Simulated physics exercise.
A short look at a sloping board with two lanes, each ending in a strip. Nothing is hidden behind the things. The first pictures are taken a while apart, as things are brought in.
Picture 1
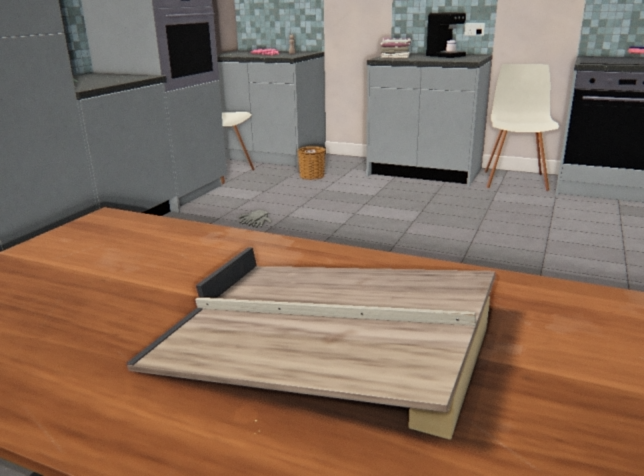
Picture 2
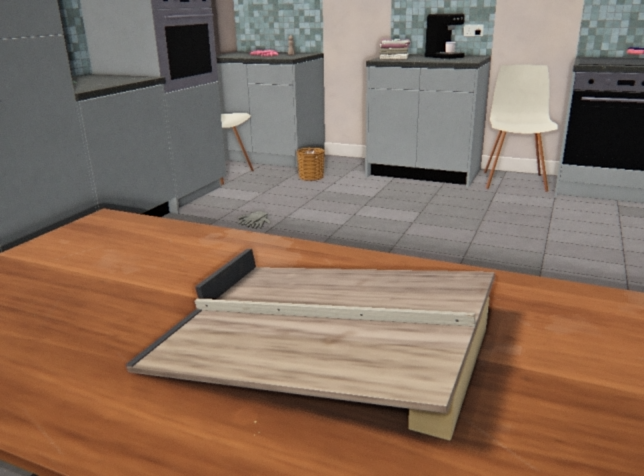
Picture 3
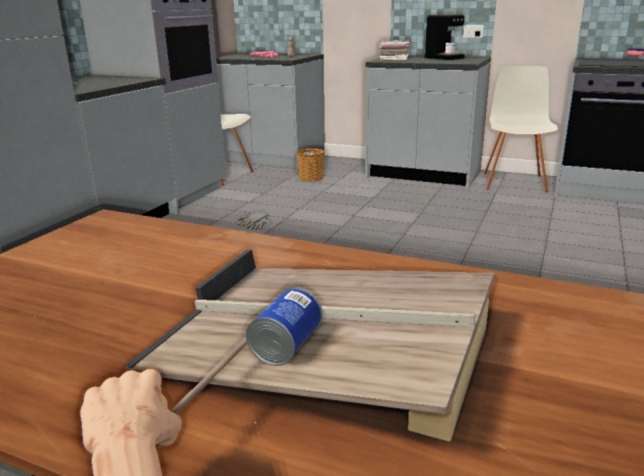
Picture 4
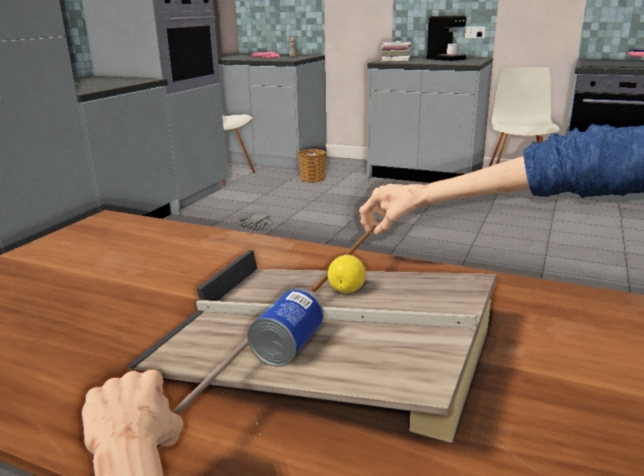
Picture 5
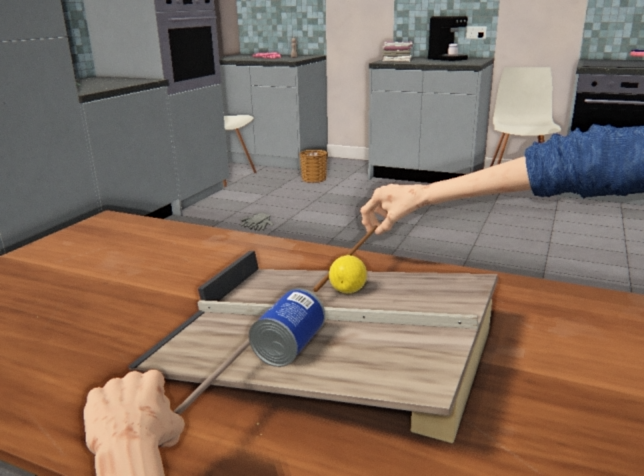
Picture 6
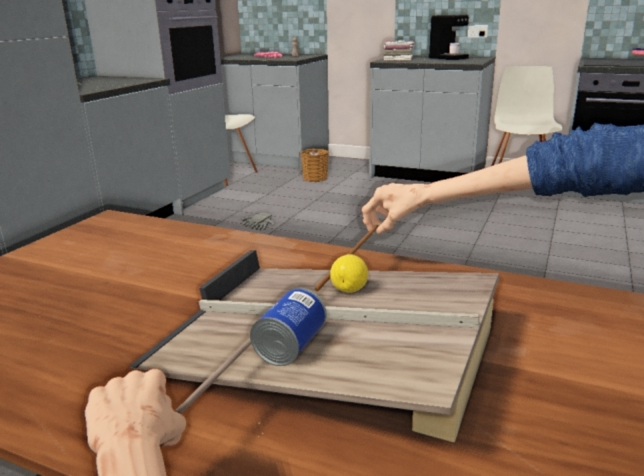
A blue tin, then a yellow apple, appear on the sloping board, held back by sticks.
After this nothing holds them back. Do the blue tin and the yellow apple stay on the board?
Outcome: The blue tin rolls off the board; the yellow apple stops on the board.
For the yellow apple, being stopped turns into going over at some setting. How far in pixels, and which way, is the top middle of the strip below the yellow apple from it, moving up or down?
About 12 pixels down.
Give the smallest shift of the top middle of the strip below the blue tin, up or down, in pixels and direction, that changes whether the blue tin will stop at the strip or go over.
Roughly 8 pixels up.
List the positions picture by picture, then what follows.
Board (319, 307), in the first frame.
Board (319, 308), in the second frame.
Blue tin (286, 325); board (319, 309), in the third frame.
Held back by the sticks; yellow apple (347, 274); board (320, 310), in the fourth frame.
Held back by the sticks; blue tin (289, 326); board (321, 310), in the fifth frame.
Held back by the sticks; blue tin (290, 325); yellow apple (349, 274); board (323, 309), in the sixth frame.
Then, 0.50 s on from there, blue tin rolling on the board near (234, 322); yellow apple rolling on the board near (296, 273).
Then, 0.92 s on from there, blue tin off the board near (120, 314); yellow apple resting against the strip near (248, 272).
Then, 1.32 s on from there, blue tin off the board near (24, 290); yellow apple resting against the strip near (248, 272).
In the end, the blue tin runs past the strip; the yellow apple gets caught, near (248, 272).
